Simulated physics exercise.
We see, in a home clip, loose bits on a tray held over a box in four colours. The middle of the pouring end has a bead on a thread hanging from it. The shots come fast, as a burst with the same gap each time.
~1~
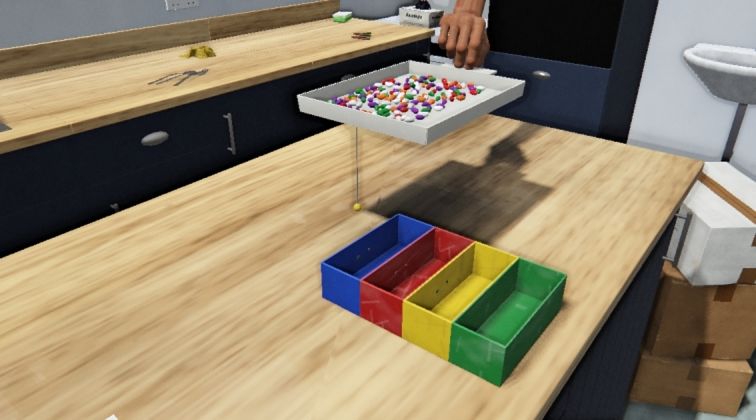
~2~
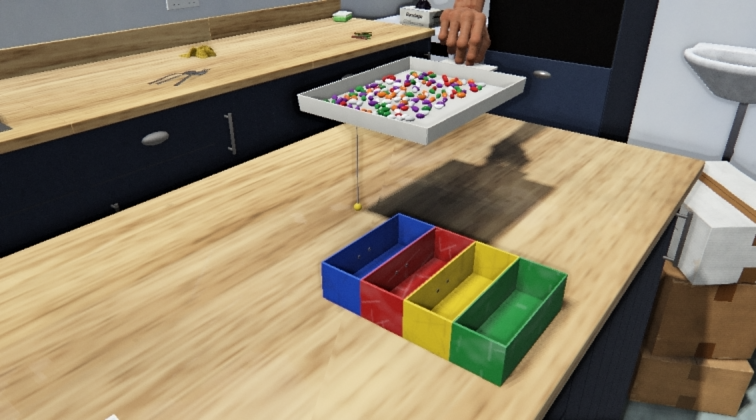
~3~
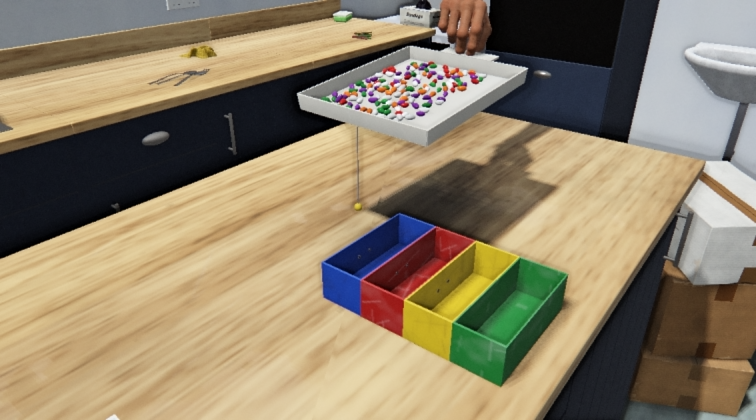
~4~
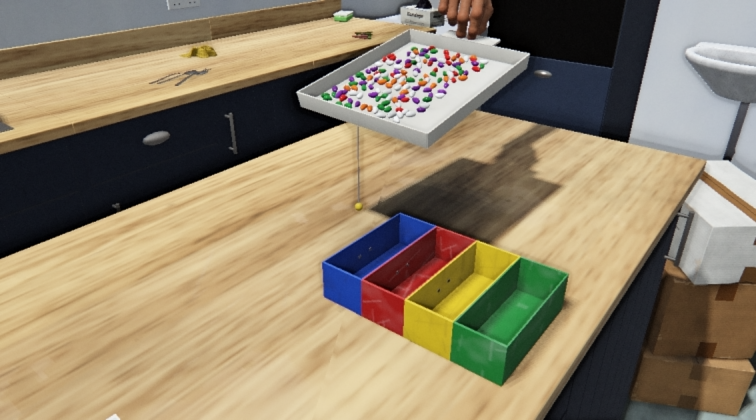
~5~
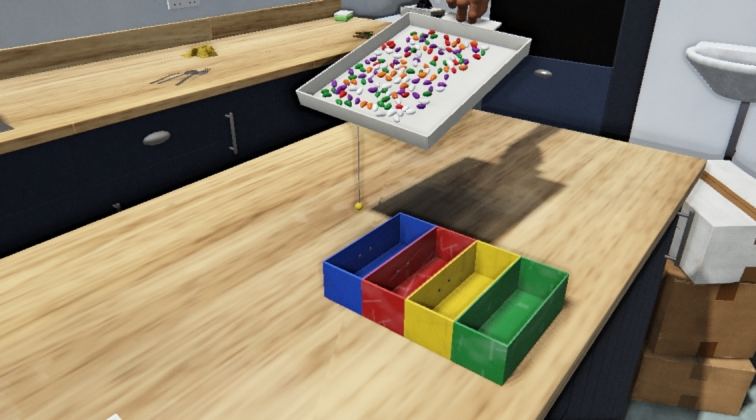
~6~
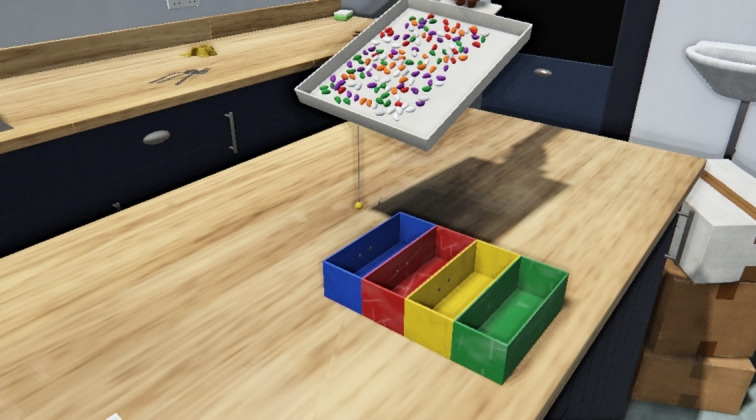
White tray of small multicoloured pieces tilting gradually steeper as a hand raises its far side above blue, red, yellow and green compartments.
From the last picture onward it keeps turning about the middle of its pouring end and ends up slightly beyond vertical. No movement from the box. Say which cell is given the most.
The blue cell is given the most.
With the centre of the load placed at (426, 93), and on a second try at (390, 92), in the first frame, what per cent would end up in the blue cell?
60 per cent for the first try, 40 per cent for the second.
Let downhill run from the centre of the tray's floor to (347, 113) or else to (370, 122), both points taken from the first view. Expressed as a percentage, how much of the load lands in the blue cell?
I'd expect around 0 in a hundred first and around 20 in a hundred second.
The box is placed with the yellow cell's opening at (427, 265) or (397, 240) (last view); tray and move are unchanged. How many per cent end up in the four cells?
About 90 per cent, then about 100 per cent.
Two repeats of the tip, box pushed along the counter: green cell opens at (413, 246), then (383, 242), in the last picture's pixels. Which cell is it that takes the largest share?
Case A: The green one; case B: That green cell.
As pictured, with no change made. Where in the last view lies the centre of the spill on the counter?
Roughly at pixel (303, 275).
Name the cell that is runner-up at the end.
Second position is held by the cell in red.
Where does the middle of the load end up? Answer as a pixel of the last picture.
Roughly at pixel (374, 279).
Just after the last frame, tray tipped steeply; almost all on the tray; about a tenth falling or outside the box.
A moment on, tray tipped past a quarter turn; roughly half on the tray; roughly a quarter in the blue cell; about a tenth in the red cell; just a few in the yellow cell; about a tenth falling or outside the box.
Further on, tray tipped past a quarter turn; roughly half in the blue cell; roughly a quarter in the red cell; just a few in the yellow cell; roughly a quarter falling or outside the box.
When it is over, tray tipped past a quarter turn; roughly half in the blue cell; roughly a quarter in the red cell; just a few in the yellow cell; not one in the green cell; roughly a quarter outside the box.
